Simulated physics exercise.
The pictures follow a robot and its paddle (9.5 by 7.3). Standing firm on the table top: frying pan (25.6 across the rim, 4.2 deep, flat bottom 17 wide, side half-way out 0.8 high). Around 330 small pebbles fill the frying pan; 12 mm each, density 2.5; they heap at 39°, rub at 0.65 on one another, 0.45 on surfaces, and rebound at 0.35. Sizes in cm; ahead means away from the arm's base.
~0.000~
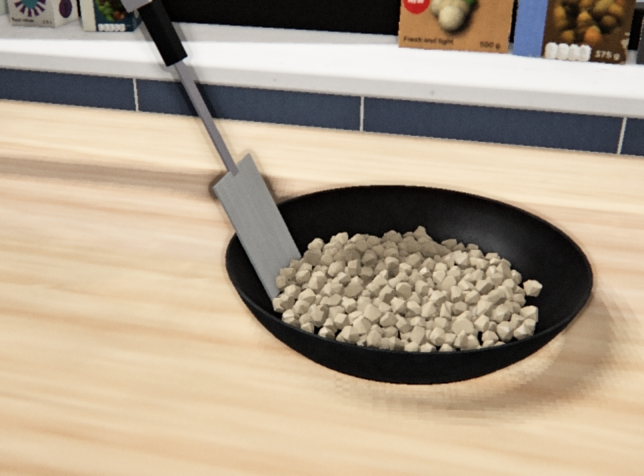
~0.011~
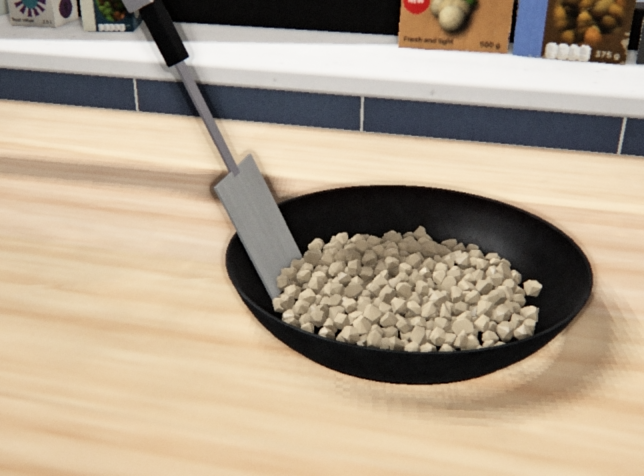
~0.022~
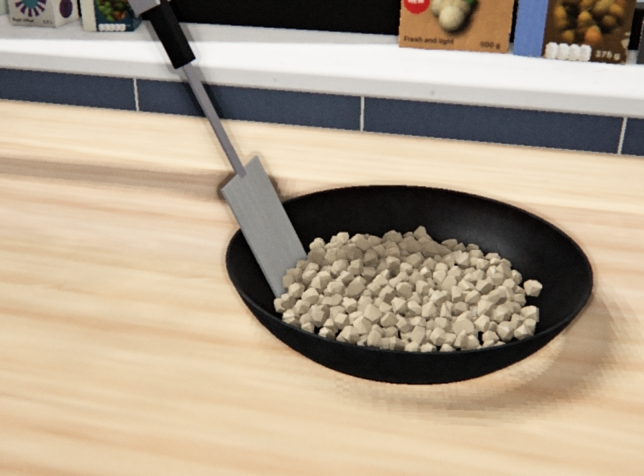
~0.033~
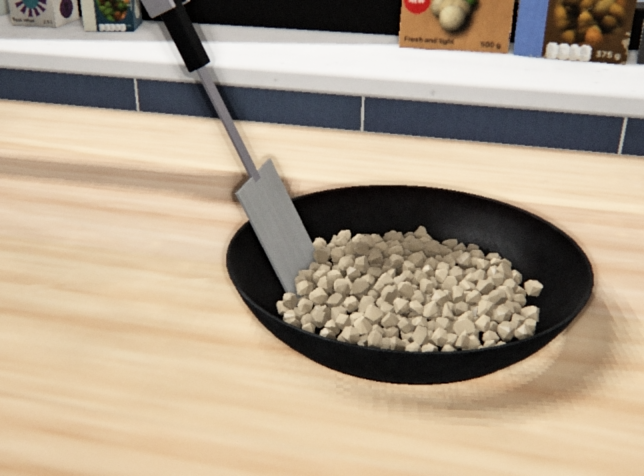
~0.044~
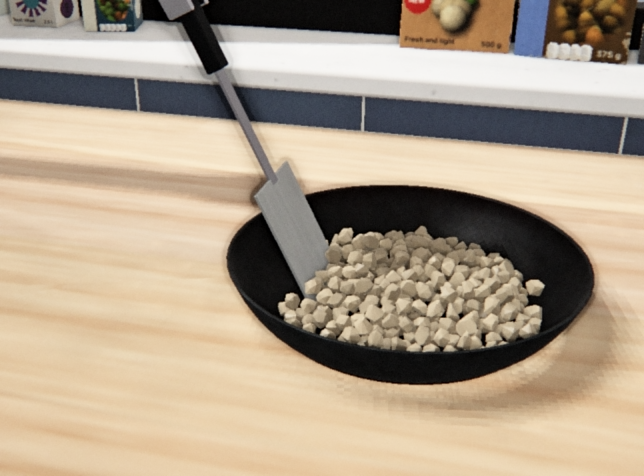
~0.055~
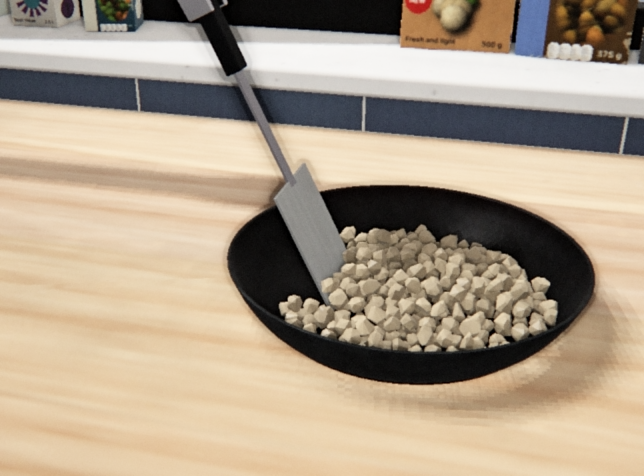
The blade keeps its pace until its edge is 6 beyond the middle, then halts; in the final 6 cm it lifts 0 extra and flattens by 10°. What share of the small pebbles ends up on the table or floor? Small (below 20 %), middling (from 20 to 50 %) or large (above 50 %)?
Share on the table or floor: Small (below 20 %).
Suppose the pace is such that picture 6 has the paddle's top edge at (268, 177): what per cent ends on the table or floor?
Some 5 per cent.
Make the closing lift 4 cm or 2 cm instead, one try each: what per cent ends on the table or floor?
About 10 and 10 per cent.
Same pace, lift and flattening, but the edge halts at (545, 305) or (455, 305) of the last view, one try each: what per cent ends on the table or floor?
Some 40 and 0 per cent.
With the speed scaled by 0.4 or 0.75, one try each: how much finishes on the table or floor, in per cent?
About 0 and 5 per cent.
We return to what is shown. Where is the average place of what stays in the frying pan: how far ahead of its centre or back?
About 5.0 cm ahead.
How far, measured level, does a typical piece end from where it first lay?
About 5 cm.
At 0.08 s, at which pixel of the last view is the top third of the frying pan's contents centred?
At about (451, 273).
By 0.08 s, sloping 64°, highest piece 6 above the table; 333 in the frying pan.
By 0.11 s, sloping 61°, highest piece 7 above the table; 333 in the frying pan.
By 0.32 s, sloping 54°, highest piece 5 above the table; 312 in the frying pan, 19 on the table or floor, 2 on the blade or in flight.
By 1.37 s, sloping 54°, highest piece 5 above the table; 312 in the frying pan, 21 on the table or floor.
Final count, 312 in the frying pan, 21 on the table or floor. That is 6 % on the table or floor.
